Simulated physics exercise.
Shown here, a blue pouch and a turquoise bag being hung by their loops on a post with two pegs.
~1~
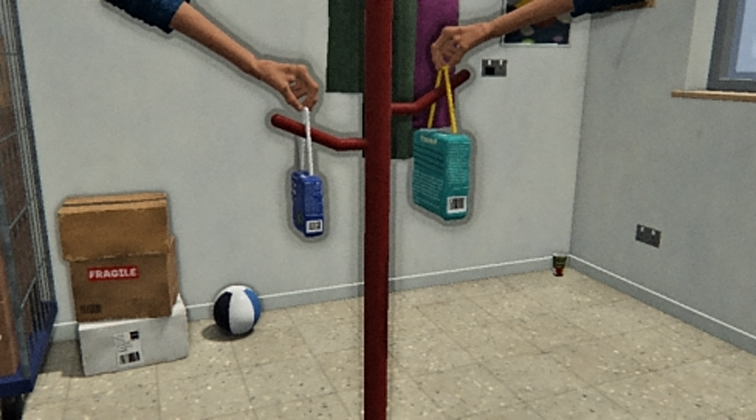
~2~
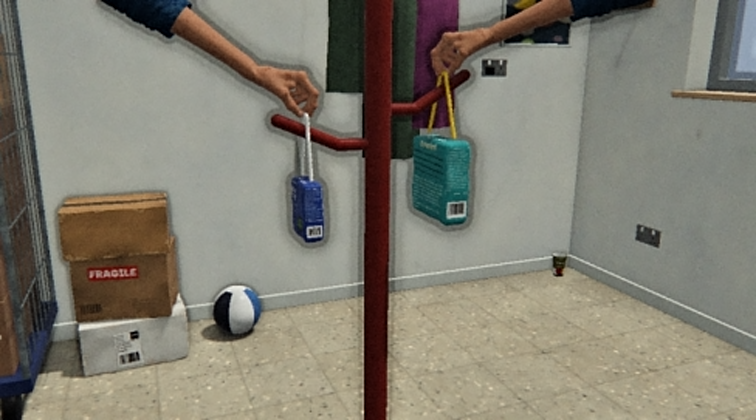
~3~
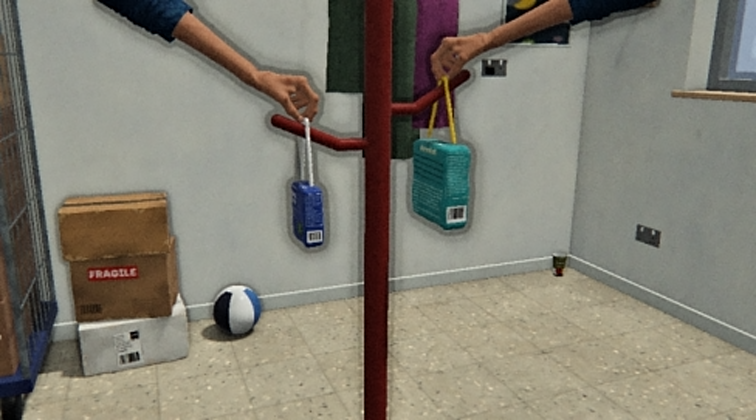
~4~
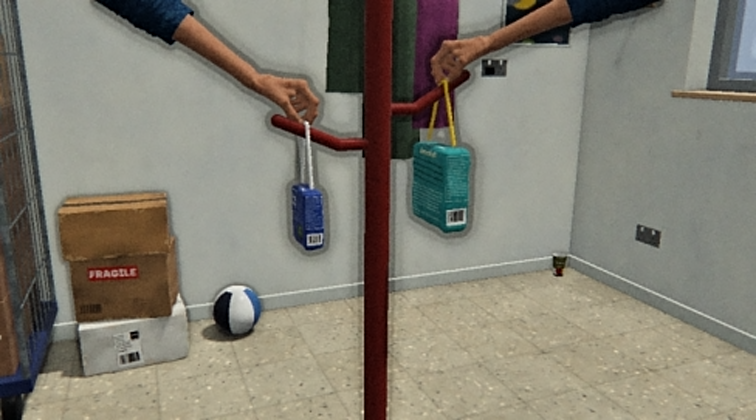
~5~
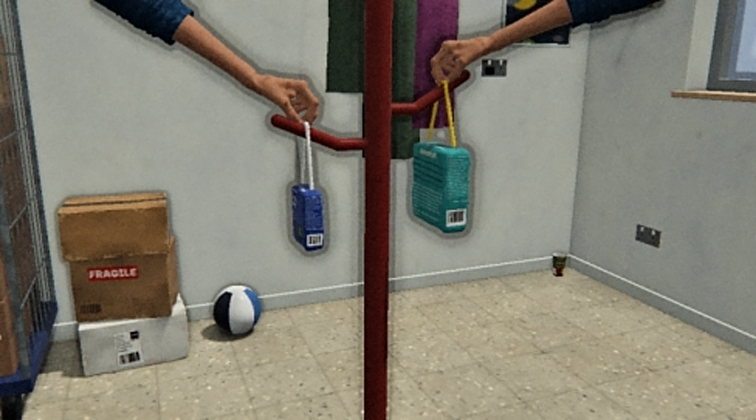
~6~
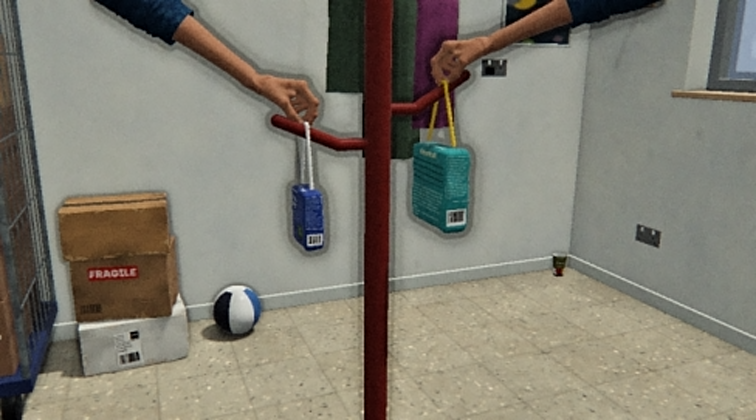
To begin with, two hands hold a blue pouch and a turquoise bag by their loops beside the pegs of a dark red post. Both hands lower slightly, bringing the items down a little. After that they barely move, the hands still gripping the loops at the pegs.
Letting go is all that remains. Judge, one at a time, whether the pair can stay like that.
Blue pouch: It stays; turquoise bag: It stays.
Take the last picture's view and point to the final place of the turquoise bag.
It winds up near (386, 209) in the last view.
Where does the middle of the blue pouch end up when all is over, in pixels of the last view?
The middle sits at (351, 228).
Then, 0.38 s past the final frame, blue pouch on its peg near (319, 224); turquoise bag on its peg near (408, 203).
Then, 0.74 s past the final frame, blue pouch on its peg near (354, 227); turquoise bag on its peg near (385, 208).
When it is over, blue pouch on its peg near (351, 227); turquoise bag on its peg near (386, 209). The blue pouch stays hanging and the turquoise bag holds on.
